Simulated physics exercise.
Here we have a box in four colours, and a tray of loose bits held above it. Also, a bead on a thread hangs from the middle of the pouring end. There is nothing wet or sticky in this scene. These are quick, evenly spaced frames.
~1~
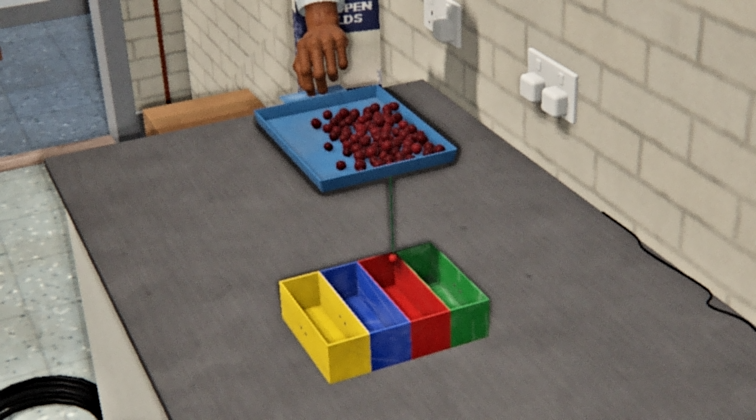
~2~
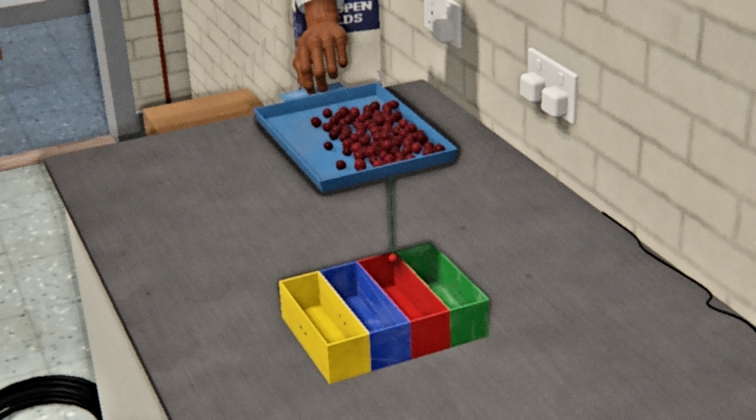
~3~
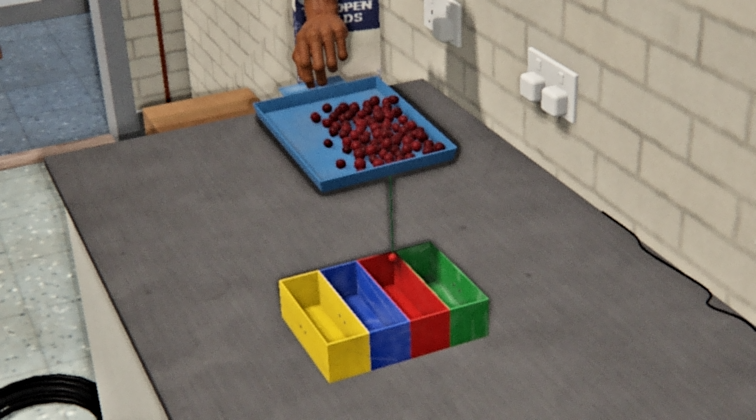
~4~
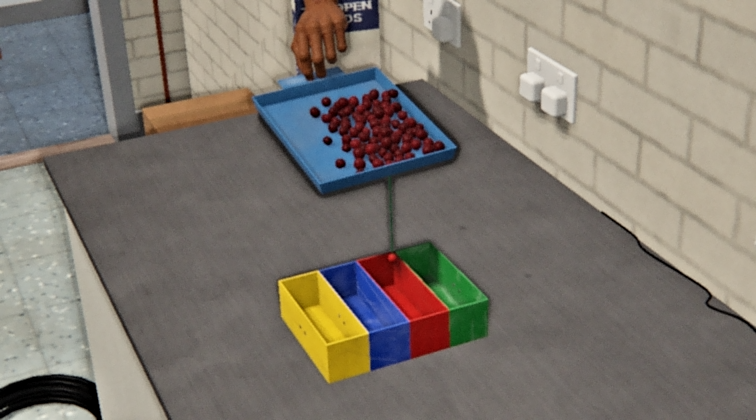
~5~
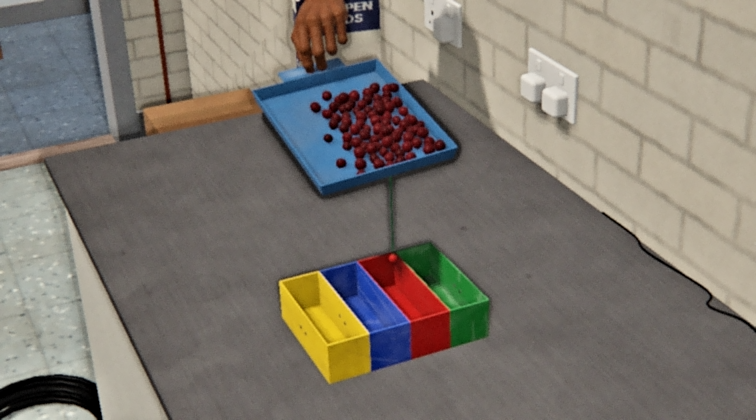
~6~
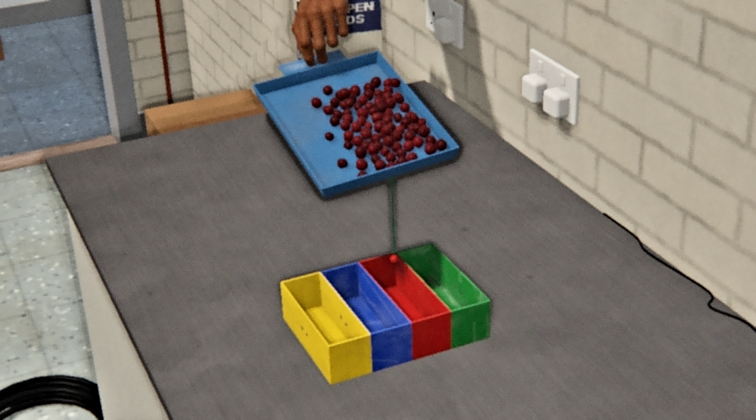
A hand at the far edge of a blue tray of dark red cherries holds it above a grey worktop beside a pale brick wall, seen from above at an angle. Below sits an open box with yellow, blue, red and green cells from left to right, a small red bead hanging above it on a thread. The hand gradually raises the tray's far edge, tilting it slightly towards the viewer, while the cherries barely shift and the camera stays still.
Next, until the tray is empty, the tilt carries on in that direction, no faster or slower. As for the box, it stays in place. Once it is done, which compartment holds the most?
The blue compartment holds the most.
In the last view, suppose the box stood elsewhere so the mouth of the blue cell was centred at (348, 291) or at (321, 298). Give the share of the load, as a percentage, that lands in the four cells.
Some 90 and then some 80 per cent.
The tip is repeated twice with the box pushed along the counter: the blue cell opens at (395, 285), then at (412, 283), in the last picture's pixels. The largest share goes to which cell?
That yellow cell first, yellow second.
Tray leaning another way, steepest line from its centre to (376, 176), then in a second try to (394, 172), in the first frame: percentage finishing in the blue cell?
First case about 30 percent; second case about 10 percent.
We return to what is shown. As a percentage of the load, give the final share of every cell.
The yellow cell ends with 20 per cent, the blue cell with 50 per cent, the red cell with 30 per cent and the green cell with 10 per cent.
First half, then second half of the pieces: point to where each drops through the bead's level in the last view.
Near (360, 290) and later near (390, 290).
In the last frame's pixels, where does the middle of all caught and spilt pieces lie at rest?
Resting centre, last frame: Roughly (376, 333).
Just after the last frame, tray tipped steeply; almost all on the tray; just a few in the red cell; just a few in the blue cell; just a few falling or outside the box.
A moment on, tray tipped right over; almost all on the tray; just a few in the red cell; just a few in the yellow cell; just a few in the blue cell; just a few in the green cell.
Further on, tray tipped past a quarter turn; roughly half in the blue cell; roughly a quarter in the red cell; roughly a quarter in the yellow cell; about a tenth in the green cell; just a few falling or outside the box.
When it is over, tray tipped past a quarter turn; roughly half in the blue cell; roughly a quarter in the red cell; roughly a quarter in the yellow cell; about a tenth in the green cell; just a few outside the box.
